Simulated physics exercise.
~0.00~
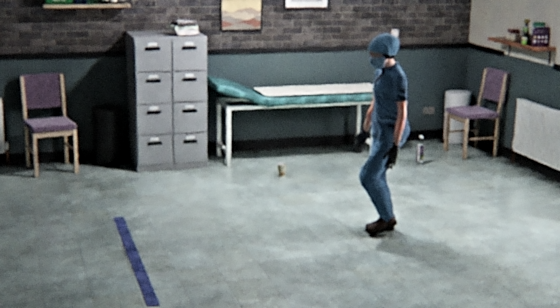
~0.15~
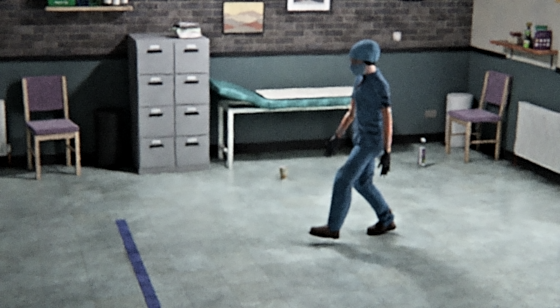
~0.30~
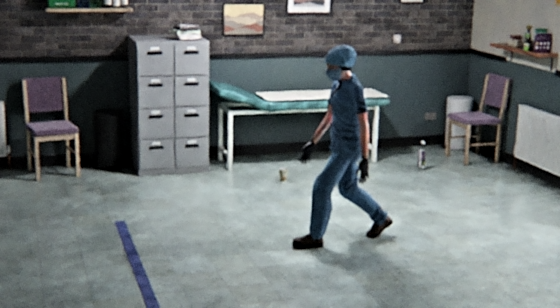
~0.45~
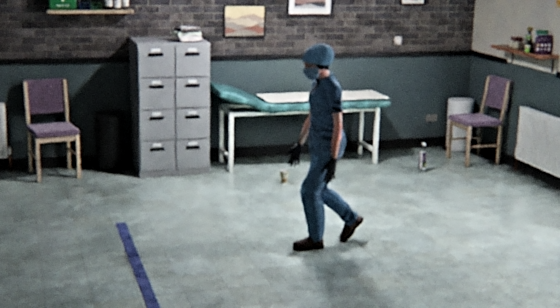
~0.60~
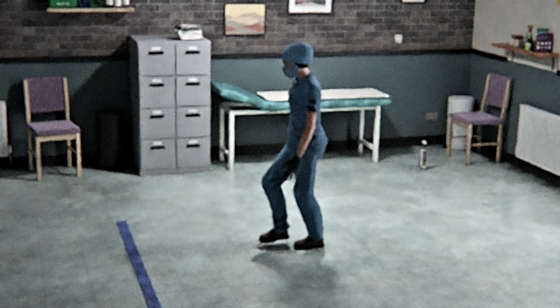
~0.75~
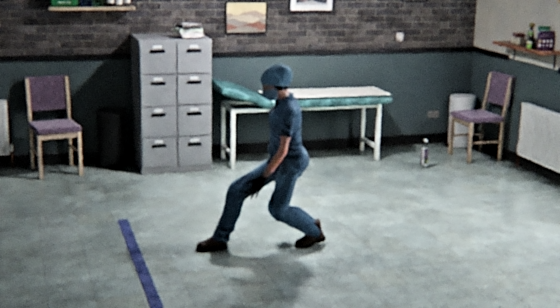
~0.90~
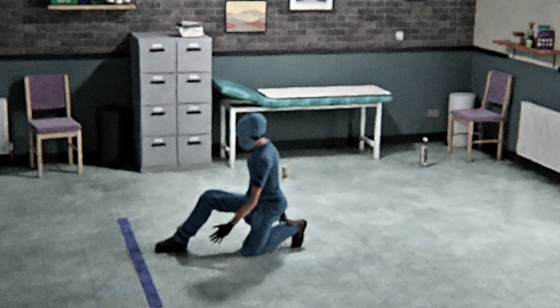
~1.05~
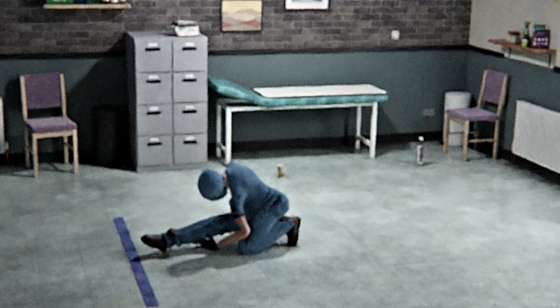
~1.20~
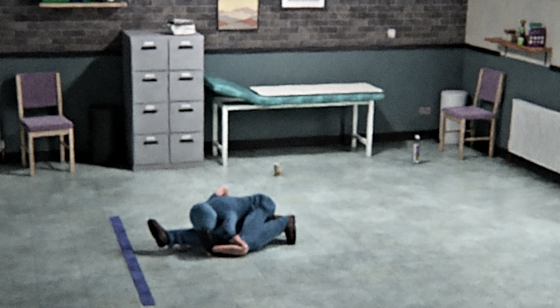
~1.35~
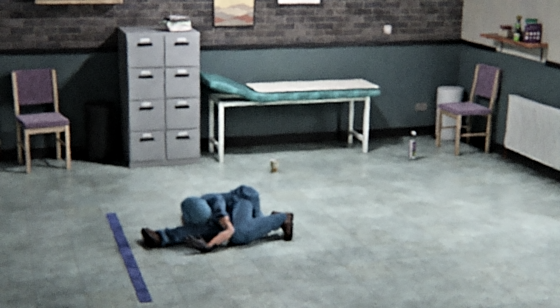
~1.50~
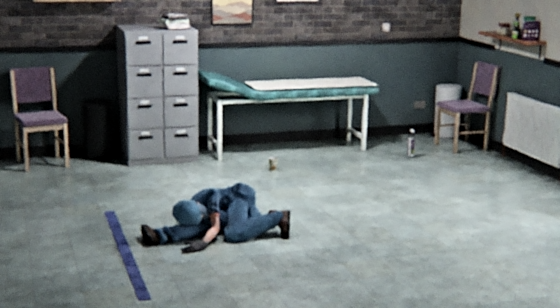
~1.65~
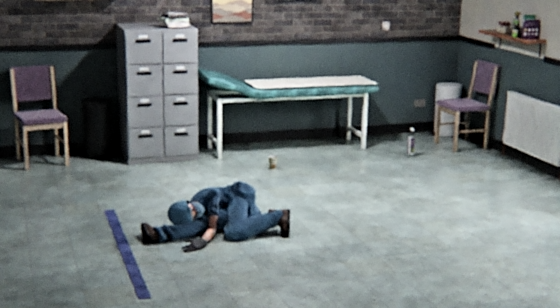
A figure in blue clothes, a blue head covering and dark gloves strides empty-handed from the right toward a blue strip on the grey floor at left. The slightly swaying view looks down into a room with a grey filing cabinet, a green-and-white couch against the back wall and purple chairs on either side. Partway across, the walker sinks low with one leg stretched ahead, drops onto the back knee, then folds forward over the front leg. The body ends crumpled on the floor, with head, chest and hips all short of the strip.
